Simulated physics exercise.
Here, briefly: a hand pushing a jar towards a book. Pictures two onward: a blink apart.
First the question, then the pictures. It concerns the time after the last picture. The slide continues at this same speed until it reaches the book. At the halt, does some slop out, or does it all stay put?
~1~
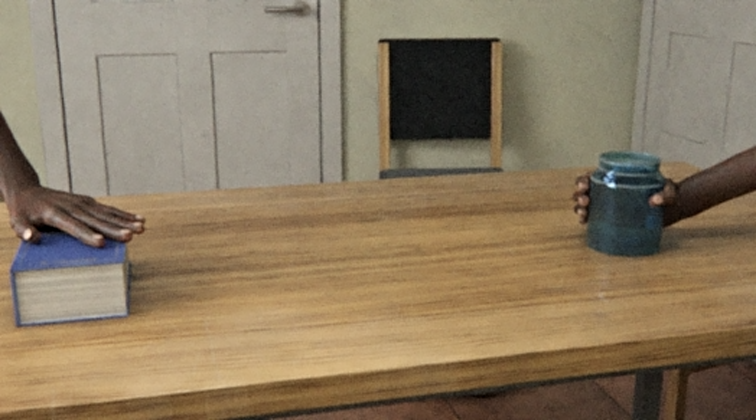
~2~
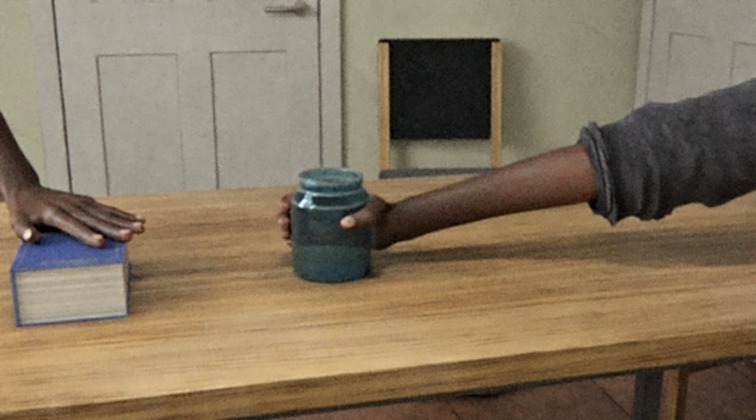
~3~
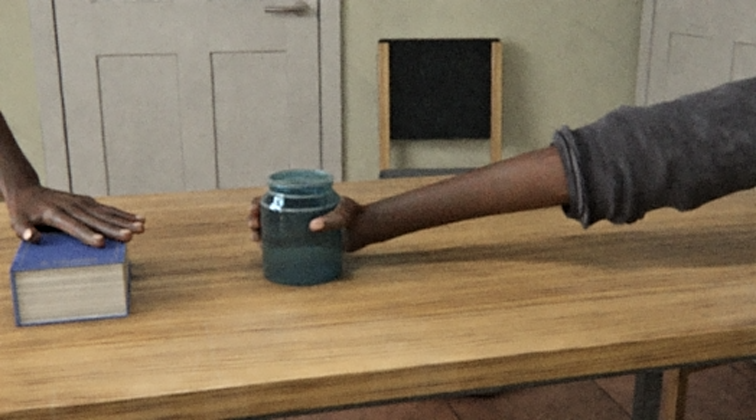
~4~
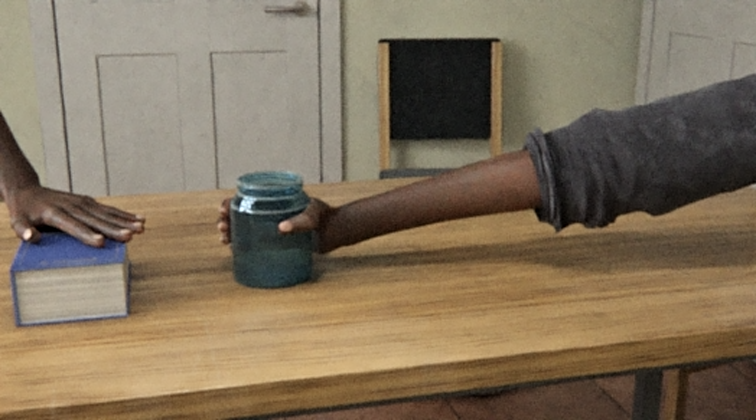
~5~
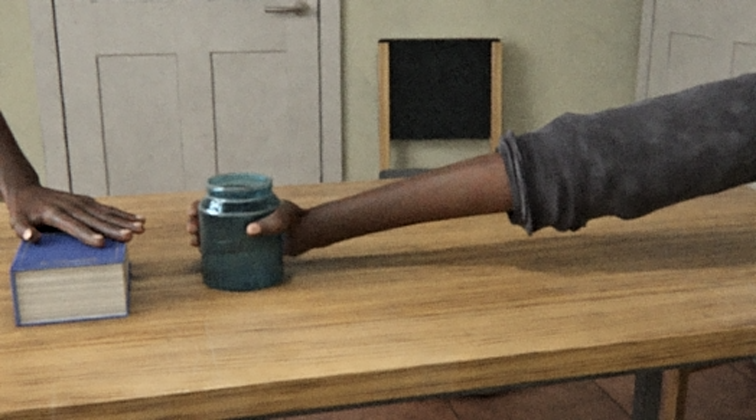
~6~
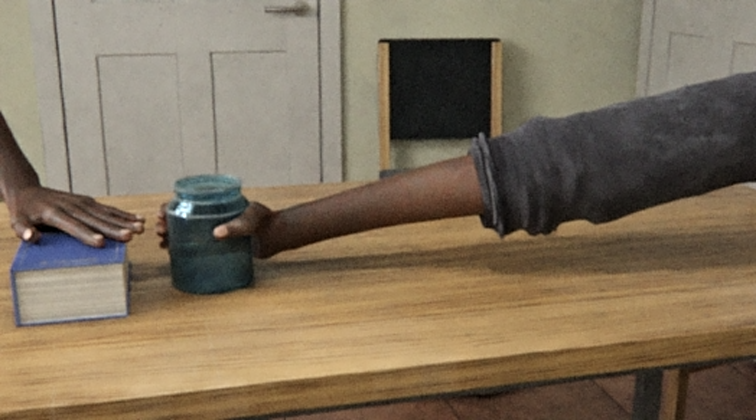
Some slops out.
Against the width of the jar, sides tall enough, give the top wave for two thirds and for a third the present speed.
In order, 30 % and 15 %.
A moment on, the jar meets the book.
Further on, the water surges up the wall; a puddle lies under it.
When it is over, the jar stands at the book; a puddle lies under it.
